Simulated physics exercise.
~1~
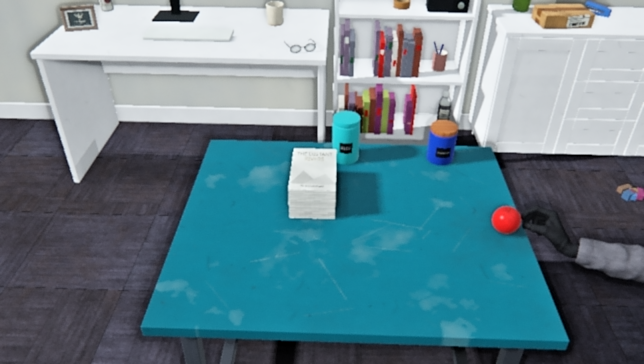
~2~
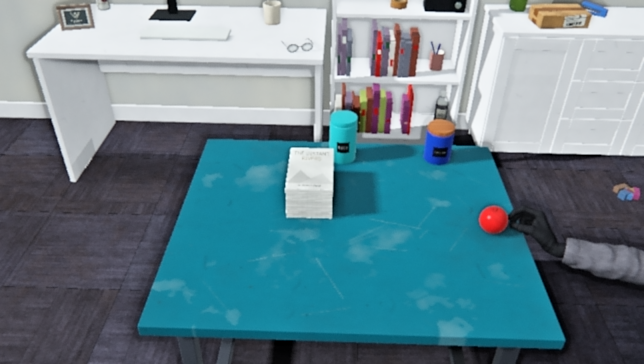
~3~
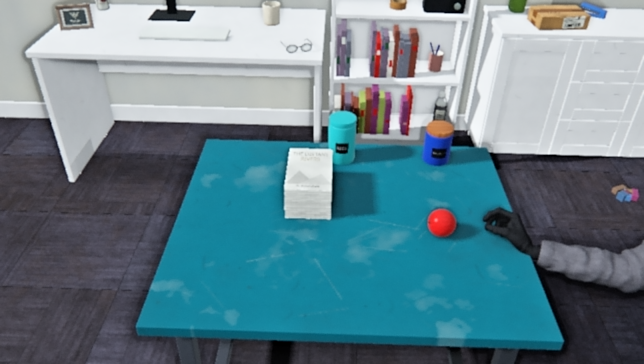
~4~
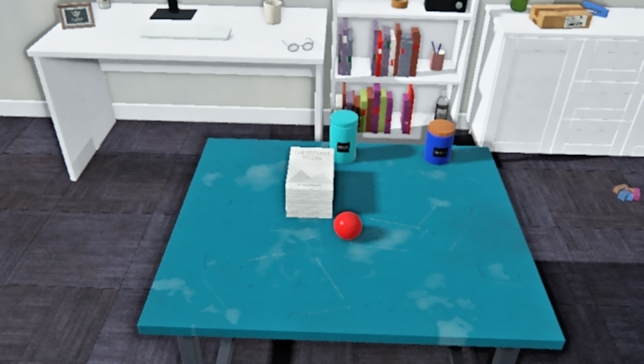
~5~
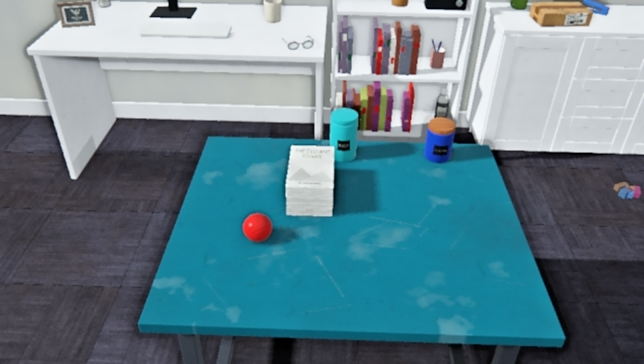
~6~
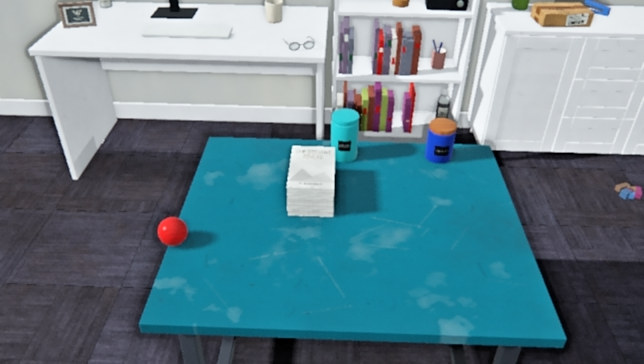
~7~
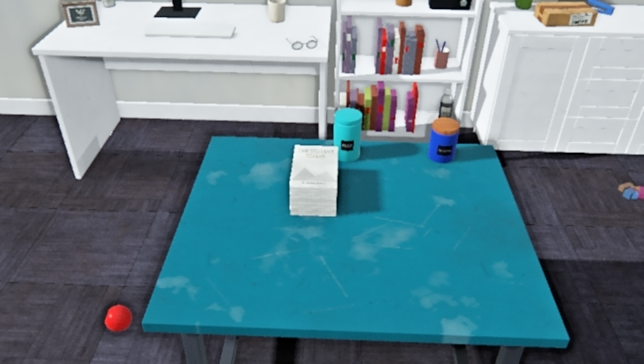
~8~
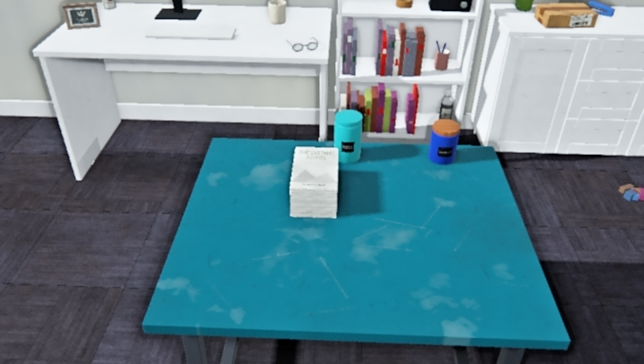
A red apple rolled left across a teal table after a dark-gloved hand shoved it from the right edge, passing in front of a stack of white books and two jars before it dropped off the left side and went out of sight.
